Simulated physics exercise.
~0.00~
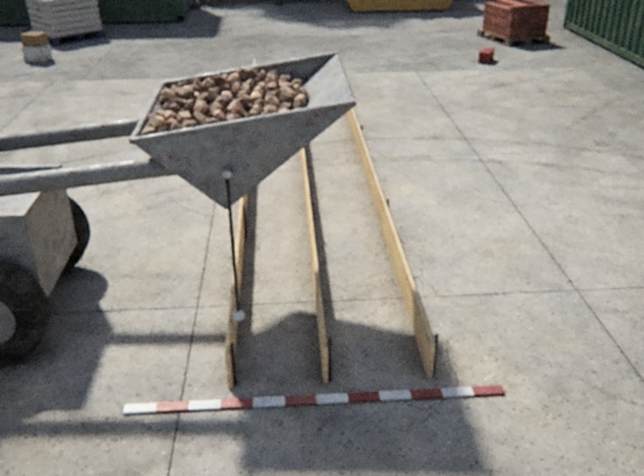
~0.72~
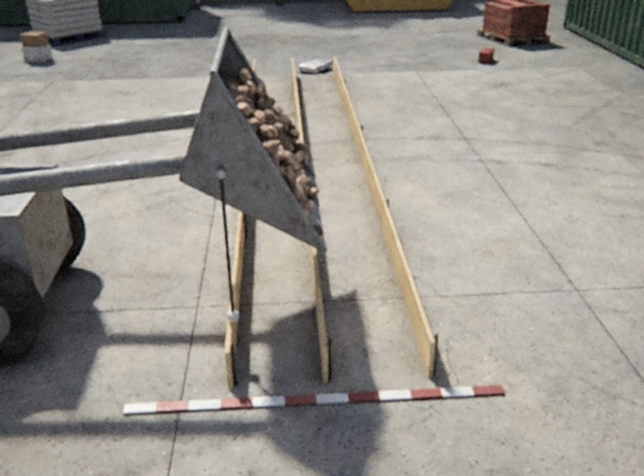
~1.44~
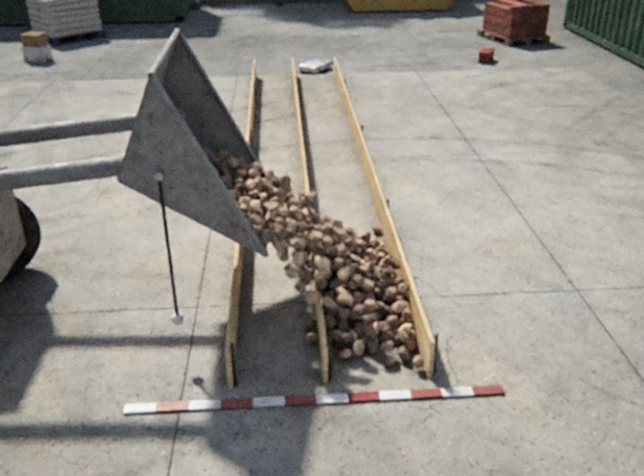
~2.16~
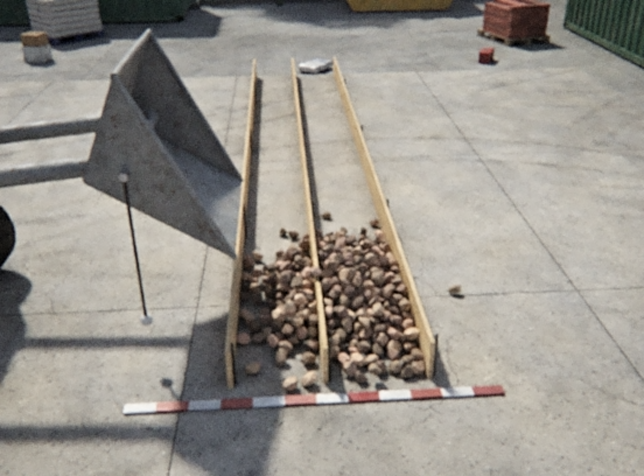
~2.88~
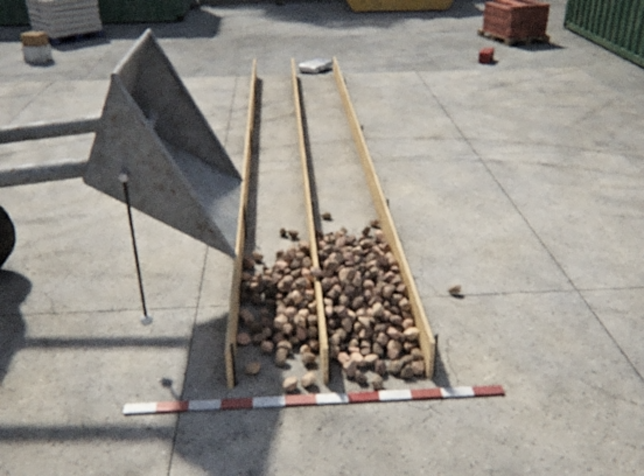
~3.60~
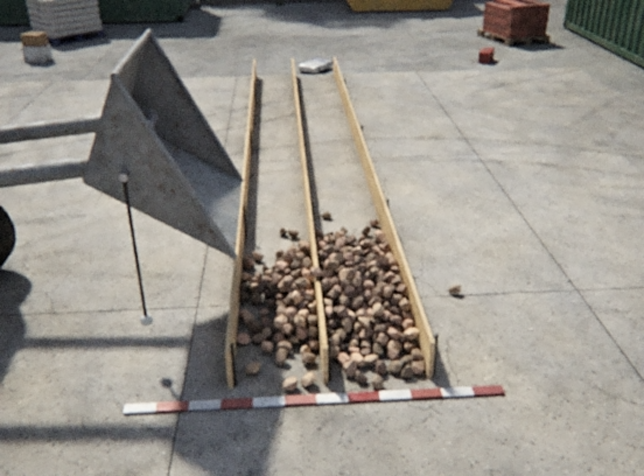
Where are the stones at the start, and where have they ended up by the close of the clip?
At the start the stones are heaped in the raised grey bucket at the upper left. By the end they lie lower and further right, on the ground between the wooden planks near the striped staff, with a few strays outside.
A grey metal bucket heaped with brown stones is held up by a loader's arms at the left of a sunlit concrete yard, seen from above. Three long wooden planks on the ground form two lanes, with a red and white striped staff across their near end. The bucket tips steeply down to the right, and the stones slide towards its lip. As they pour out across the lanes, the loader draws back to the left. The emptied bucket stays tilted, while the stones lie still in both lanes, more of them in the right one, with a few strays outside.
